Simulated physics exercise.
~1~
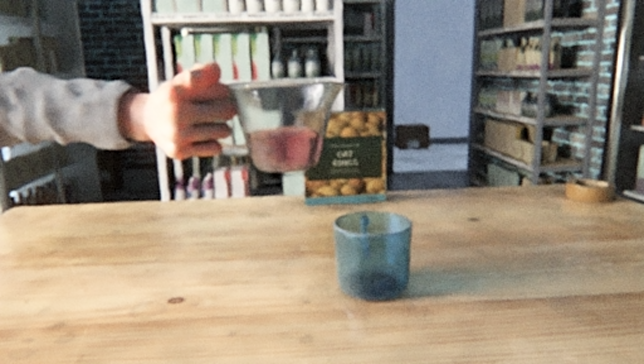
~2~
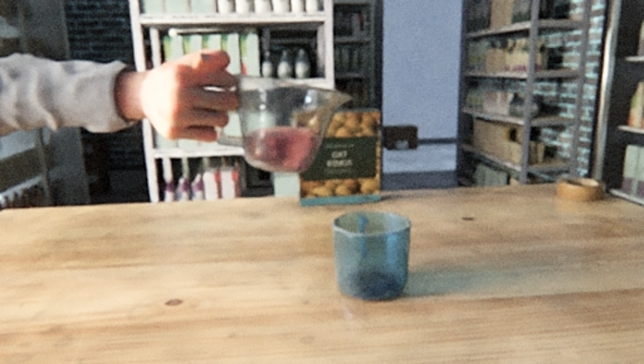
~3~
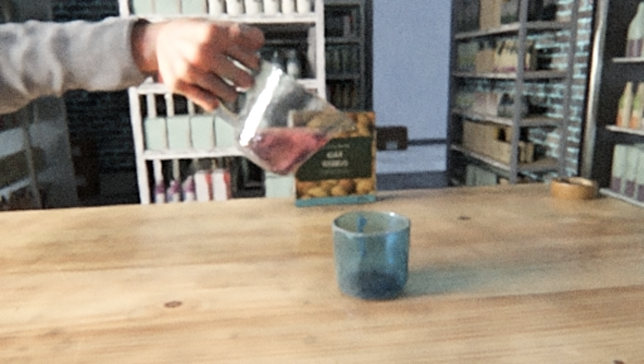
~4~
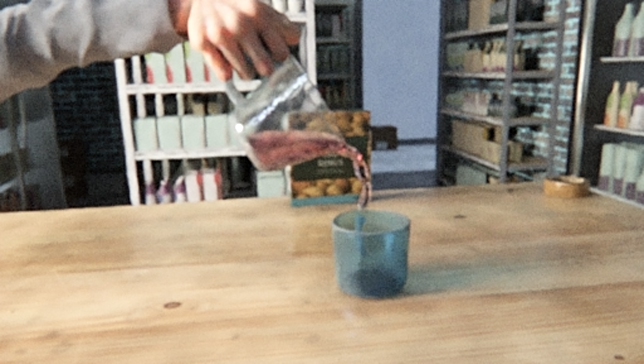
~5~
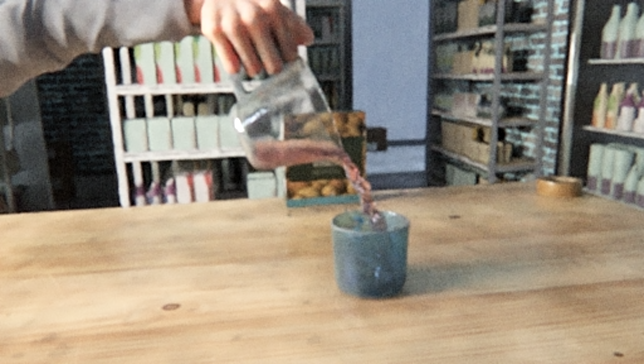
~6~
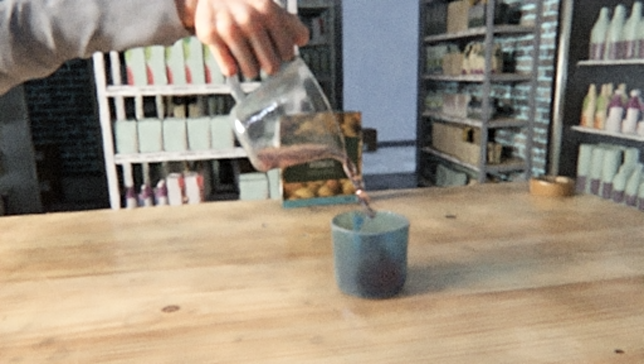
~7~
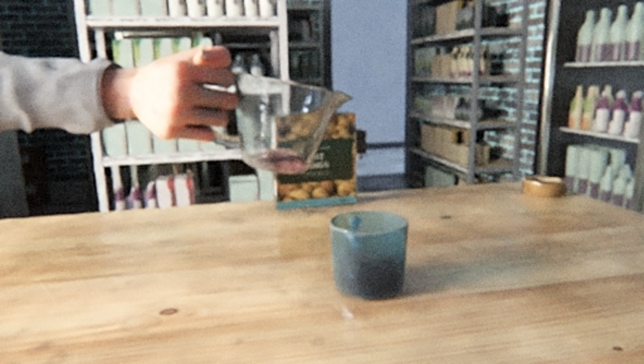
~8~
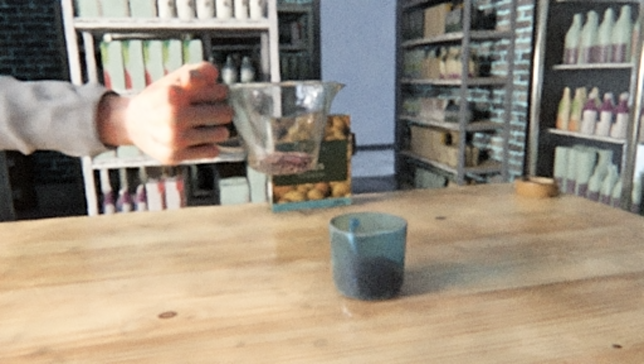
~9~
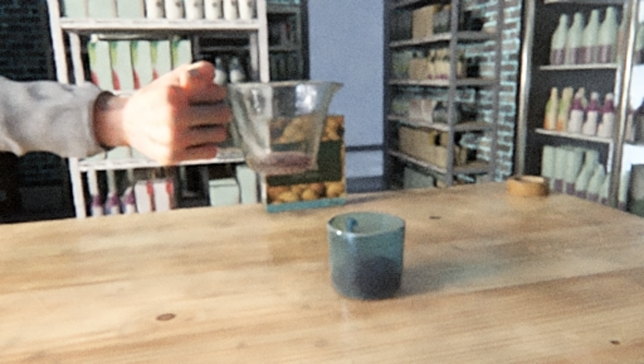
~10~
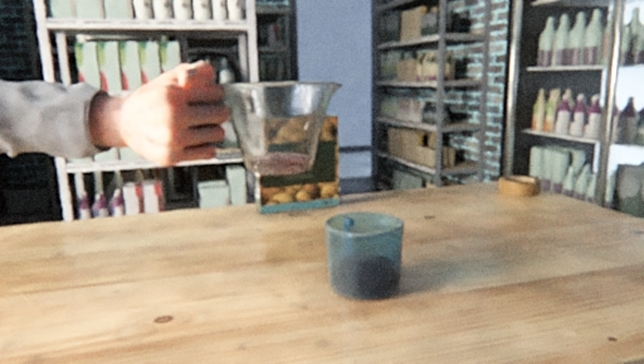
In a room lined with stocked shelves, a hand holds a glass measuring jug of pinkish liquid above a blue cup on a wooden counter, tips it rightwards to pour a stream into the cup, then levels it, leaving a little liquid in the jug.
